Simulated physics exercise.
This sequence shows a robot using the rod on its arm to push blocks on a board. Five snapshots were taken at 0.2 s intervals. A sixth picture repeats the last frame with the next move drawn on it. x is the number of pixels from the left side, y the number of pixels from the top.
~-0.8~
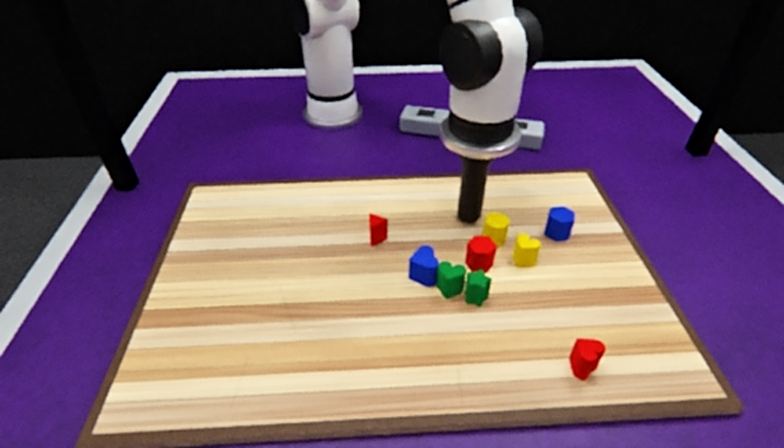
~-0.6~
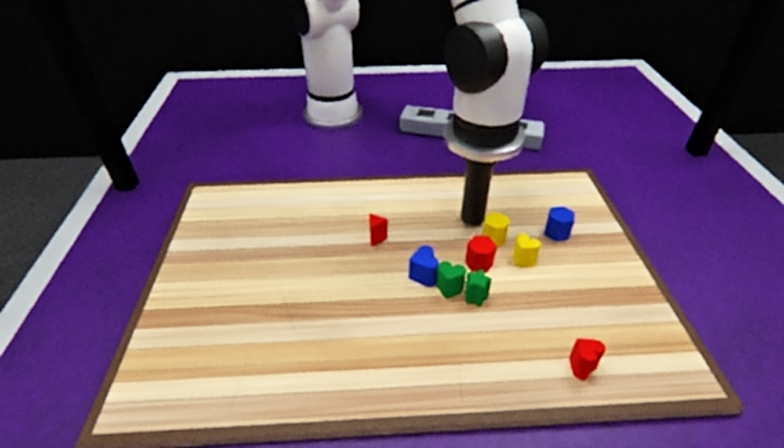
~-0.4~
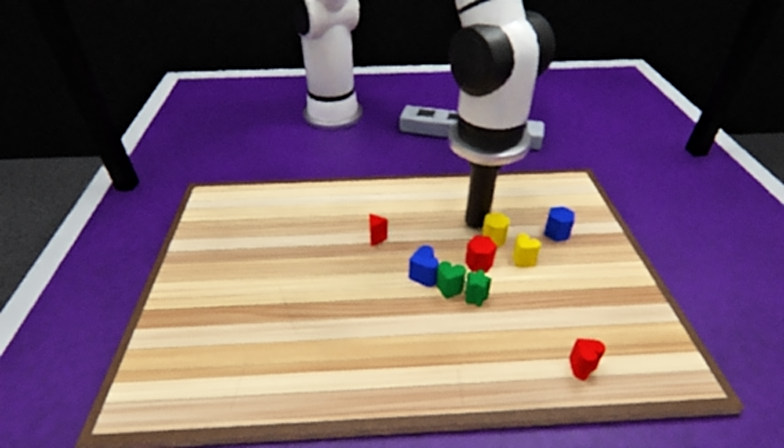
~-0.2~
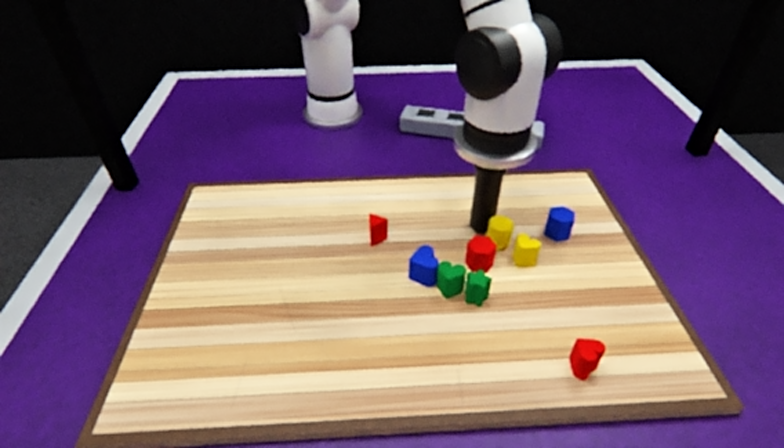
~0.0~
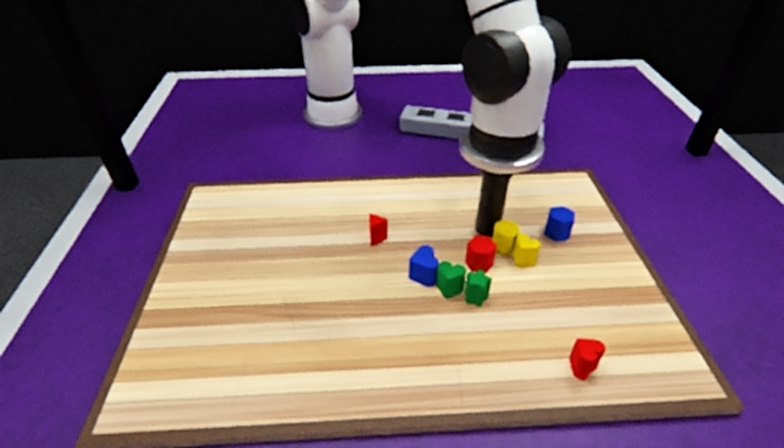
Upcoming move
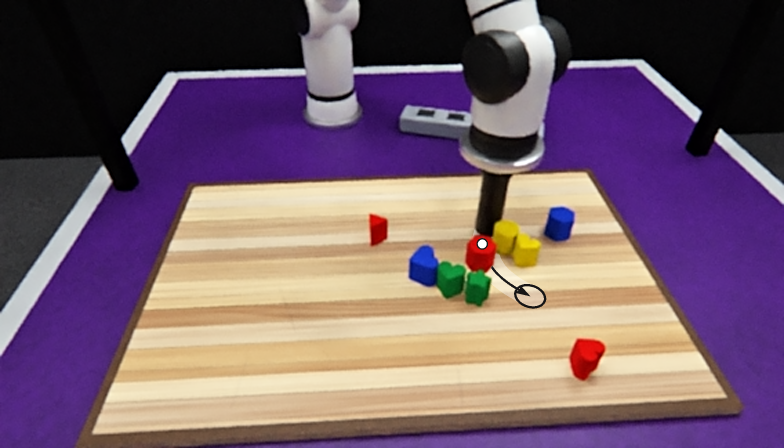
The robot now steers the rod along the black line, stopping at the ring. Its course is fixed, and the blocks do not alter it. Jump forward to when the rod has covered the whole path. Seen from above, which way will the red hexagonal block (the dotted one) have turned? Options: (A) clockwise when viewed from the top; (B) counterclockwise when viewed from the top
The answer is A.
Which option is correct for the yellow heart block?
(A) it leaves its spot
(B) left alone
That would be A.
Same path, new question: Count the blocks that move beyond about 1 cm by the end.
Once the path ends, three or more blocks will have shifted.
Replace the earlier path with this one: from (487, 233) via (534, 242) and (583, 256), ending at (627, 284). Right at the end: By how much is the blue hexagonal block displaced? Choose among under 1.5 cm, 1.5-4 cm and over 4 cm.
The smallest band: Under 1.5 cm.
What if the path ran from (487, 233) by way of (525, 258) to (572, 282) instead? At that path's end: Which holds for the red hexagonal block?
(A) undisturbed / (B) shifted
My answer is option A.
The line goes from (487, 233) over (486, 254) and (501, 277) to (530, 296); the dot is on the red hexagonal block.
On the path given first. One third of the way, rod (487, 250); red hexagonal block (480, 251), turned 20° clockwise; yellow circle (516, 240); yellow heart block (539, 245), turned 25° clockwise.
Two thirds of the way, rod (502, 273); green star (478, 281); red hexagonal block (476, 261), turned 55° clockwise; yellow circle (526, 247); yellow heart block (549, 244), turned 15° clockwise.
At the end, rod (531, 292); green star (478, 281); red hexagonal block (476, 261), turned 55° clockwise; yellow circle (526, 247); yellow heart block (549, 244), turned 15° clockwise.
